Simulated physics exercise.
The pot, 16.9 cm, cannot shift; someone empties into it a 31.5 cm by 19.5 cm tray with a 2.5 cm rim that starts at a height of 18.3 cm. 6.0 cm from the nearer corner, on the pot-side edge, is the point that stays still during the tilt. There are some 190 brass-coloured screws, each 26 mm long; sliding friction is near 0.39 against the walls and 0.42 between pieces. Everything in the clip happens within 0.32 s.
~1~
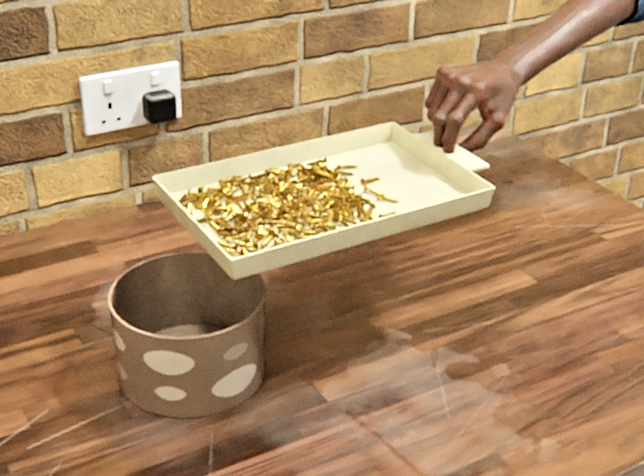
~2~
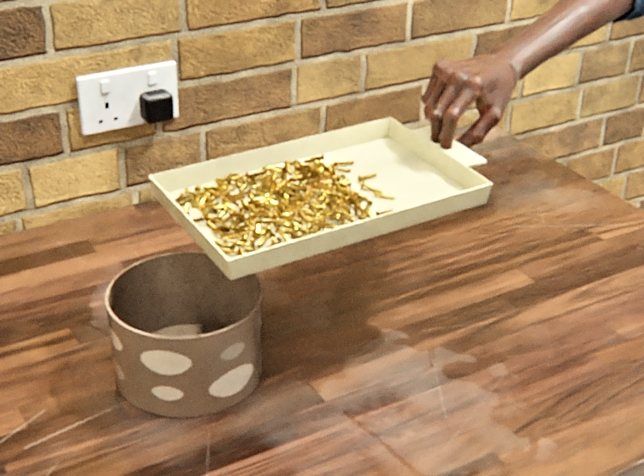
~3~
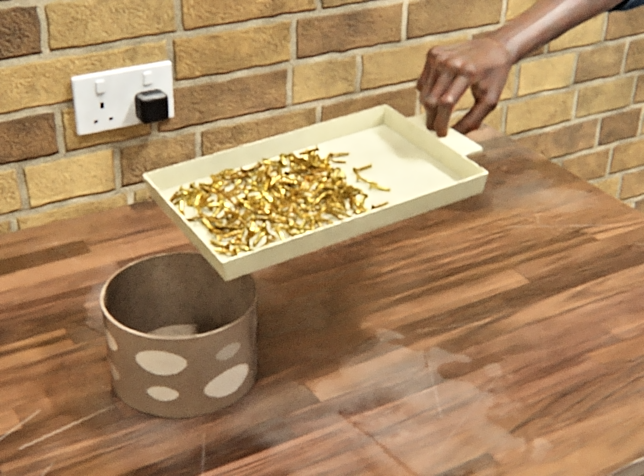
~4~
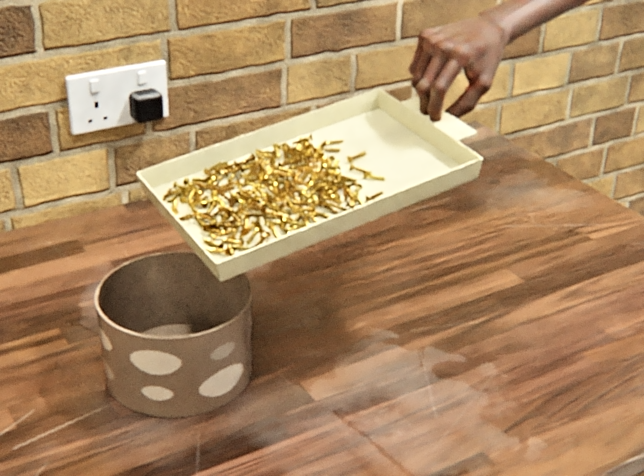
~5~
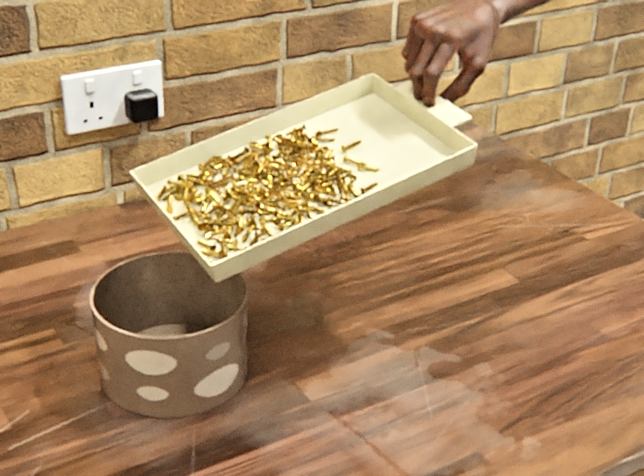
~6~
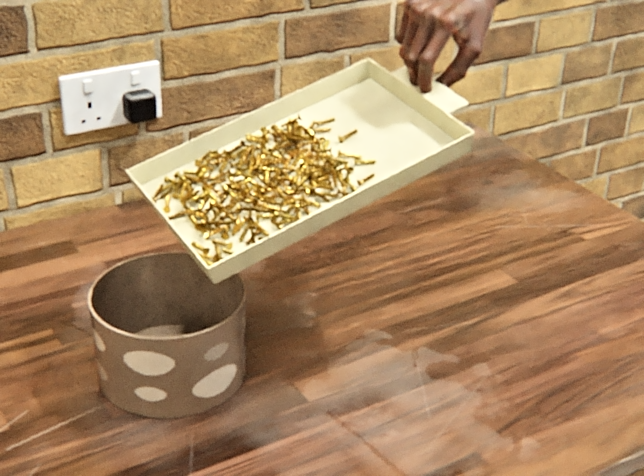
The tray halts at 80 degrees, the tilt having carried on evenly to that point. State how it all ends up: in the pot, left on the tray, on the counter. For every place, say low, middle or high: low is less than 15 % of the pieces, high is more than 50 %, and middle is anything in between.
Here is the split: Pot: Middle; tray: Middle; counter: Middle.
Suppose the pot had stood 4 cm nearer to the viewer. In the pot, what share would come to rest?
With that change it comes to something like 45 in a hundred.
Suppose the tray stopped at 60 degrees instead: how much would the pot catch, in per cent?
I'd expect some 10 per cent in the pot.
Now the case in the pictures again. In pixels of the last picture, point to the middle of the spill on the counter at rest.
The spill is centred close to (141, 462).
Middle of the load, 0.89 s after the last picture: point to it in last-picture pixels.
Approx. (191, 213).
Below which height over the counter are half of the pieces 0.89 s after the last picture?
Roughly 22 cm.
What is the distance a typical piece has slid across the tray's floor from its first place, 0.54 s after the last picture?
I'd say close to 7 centimetres.
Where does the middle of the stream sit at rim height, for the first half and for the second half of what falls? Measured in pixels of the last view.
At about (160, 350), then at (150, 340).
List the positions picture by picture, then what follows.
Tray tilt 0 degrees, front corners at (233, 257) and (491, 187); middle of the pieces at (290, 203); pot at (188, 292), in the first frame.
Tray tilt 1 degrees, front corners at (230, 257) and (488, 183); middle of the pieces at (287, 201), in the second frame.
Tray tilt 4 degrees, front corners at (224, 259) and (484, 172), lowest corner left front; middle of the pieces at (282, 196), in the third frame.
Tray tilt 8 degrees, front corners at (218, 260) and (478, 158), lowest corner left front; middle of the pieces at (276, 189), in the fourth frame.
Tray tilt 11 degrees, front corners at (212, 262) and (473, 145), lowest corner left front; middle of the pieces at (270, 184), in the fifth frame.
Tray tilt 15 degrees, front corners at (209, 265) and (470, 132), lowest corner left front; middle of the pieces at (266, 179); pot at (168, 292), in the sixth frame.
Then, 0.54 s after the last picture, tilt 46 degrees; the tray holds 100 %, the pot 0 %.
Then, 0.89 s after the last picture, tilt 66 degrees; the tray holds 100 %, the pot 0 %.
Then, 1.34 s after the last picture, tilt 80 degrees; the tray holds 45 %, the pot 10 %.
In the end, pot 25 %, tray 30 %, counter 40 %.
